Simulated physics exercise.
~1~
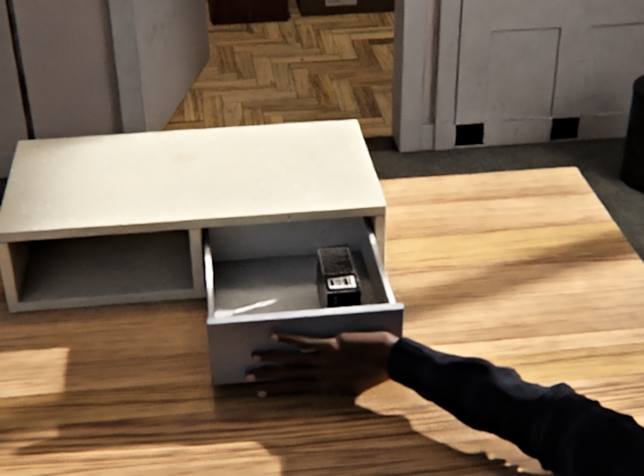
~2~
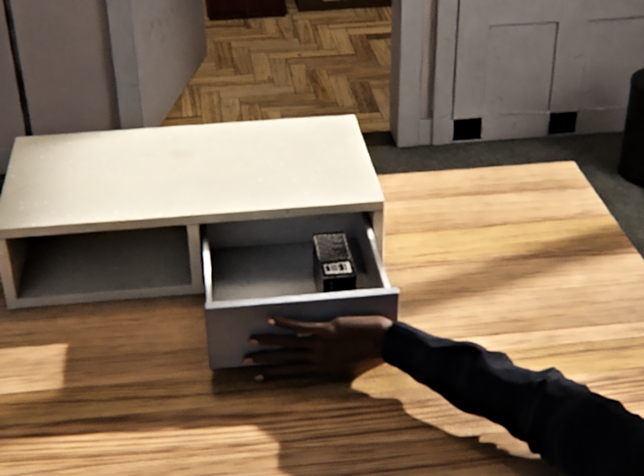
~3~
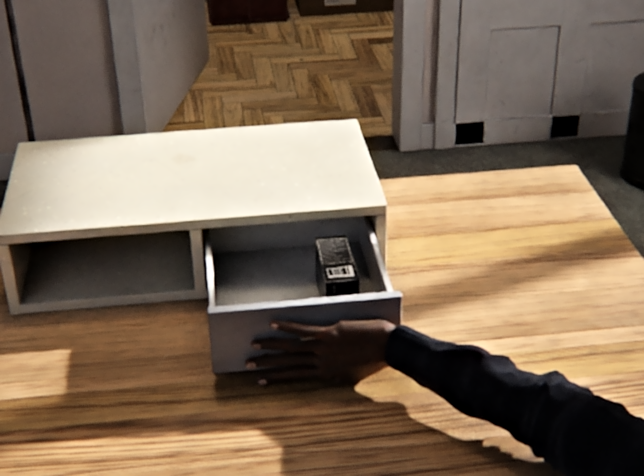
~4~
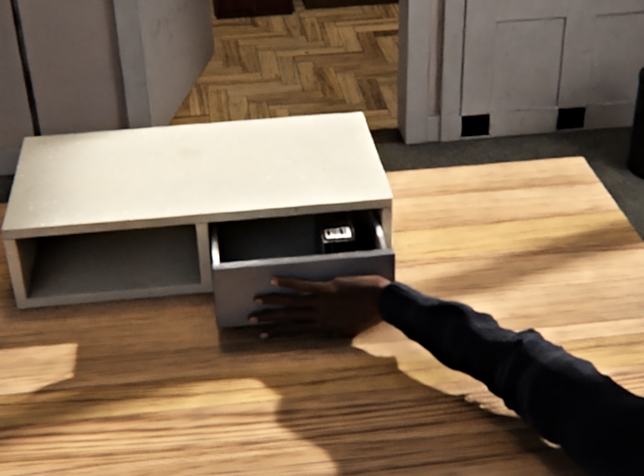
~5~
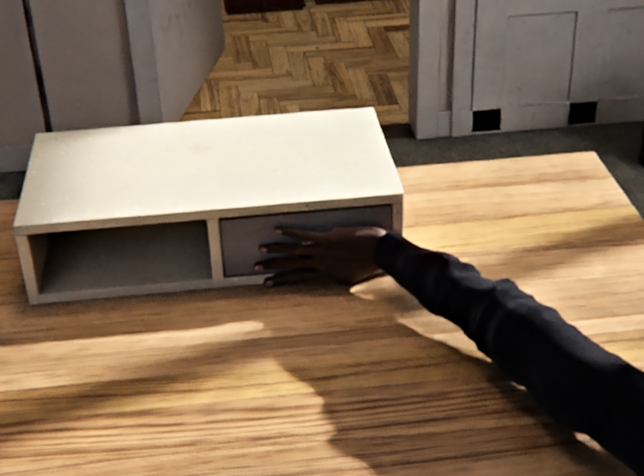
A hand in a dark sleeve rested against the front of an open drawer holding a small black packet, in a pale chest on a wooden table, then pushed it inward until the packet was hidden and the drawer was fully shut.
